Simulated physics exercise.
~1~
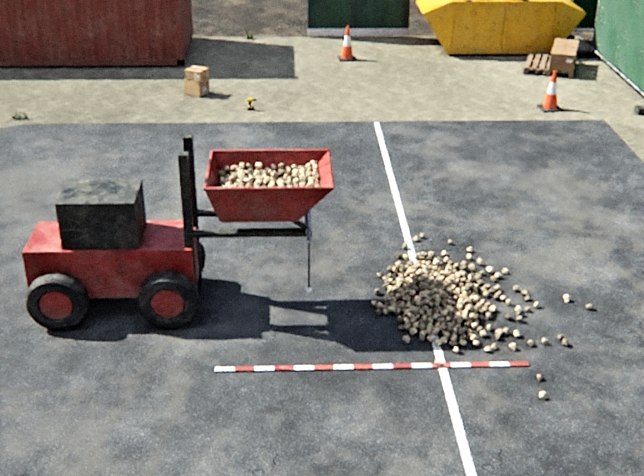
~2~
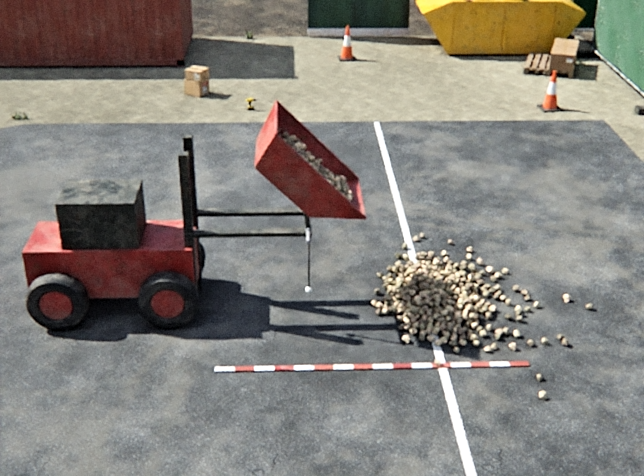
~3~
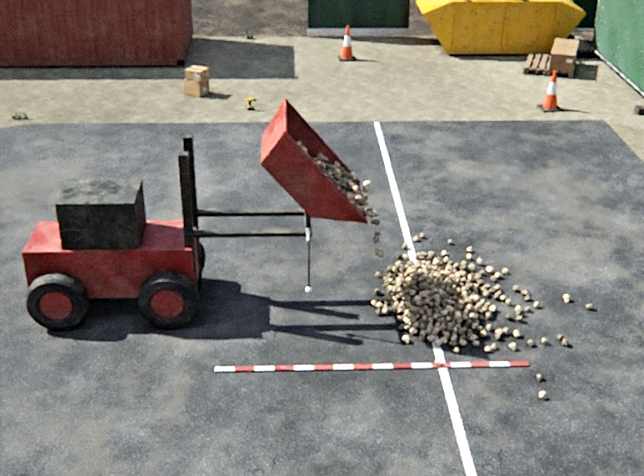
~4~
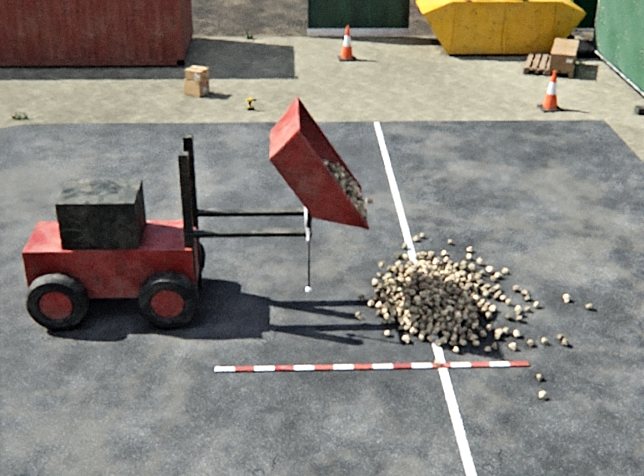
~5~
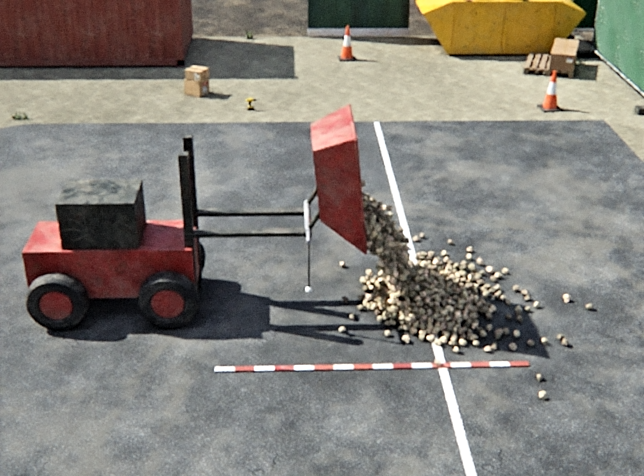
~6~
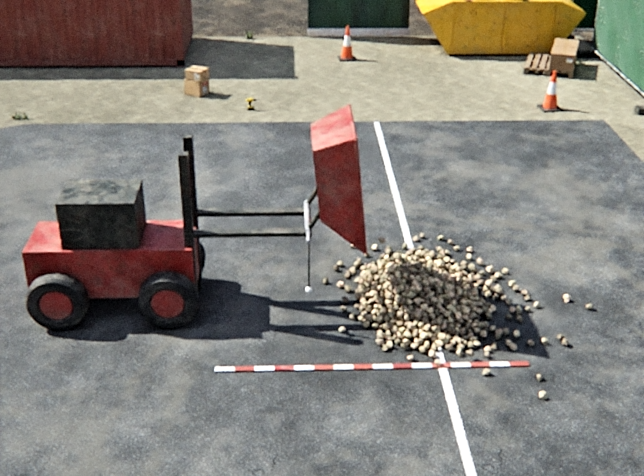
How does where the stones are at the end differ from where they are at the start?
At the start the stones are split between the raised red skip and a loose pile on the ground to its right. At the end they all lie on the ground in one larger heap across the white line, so the stones as a whole sit lower and farther right.
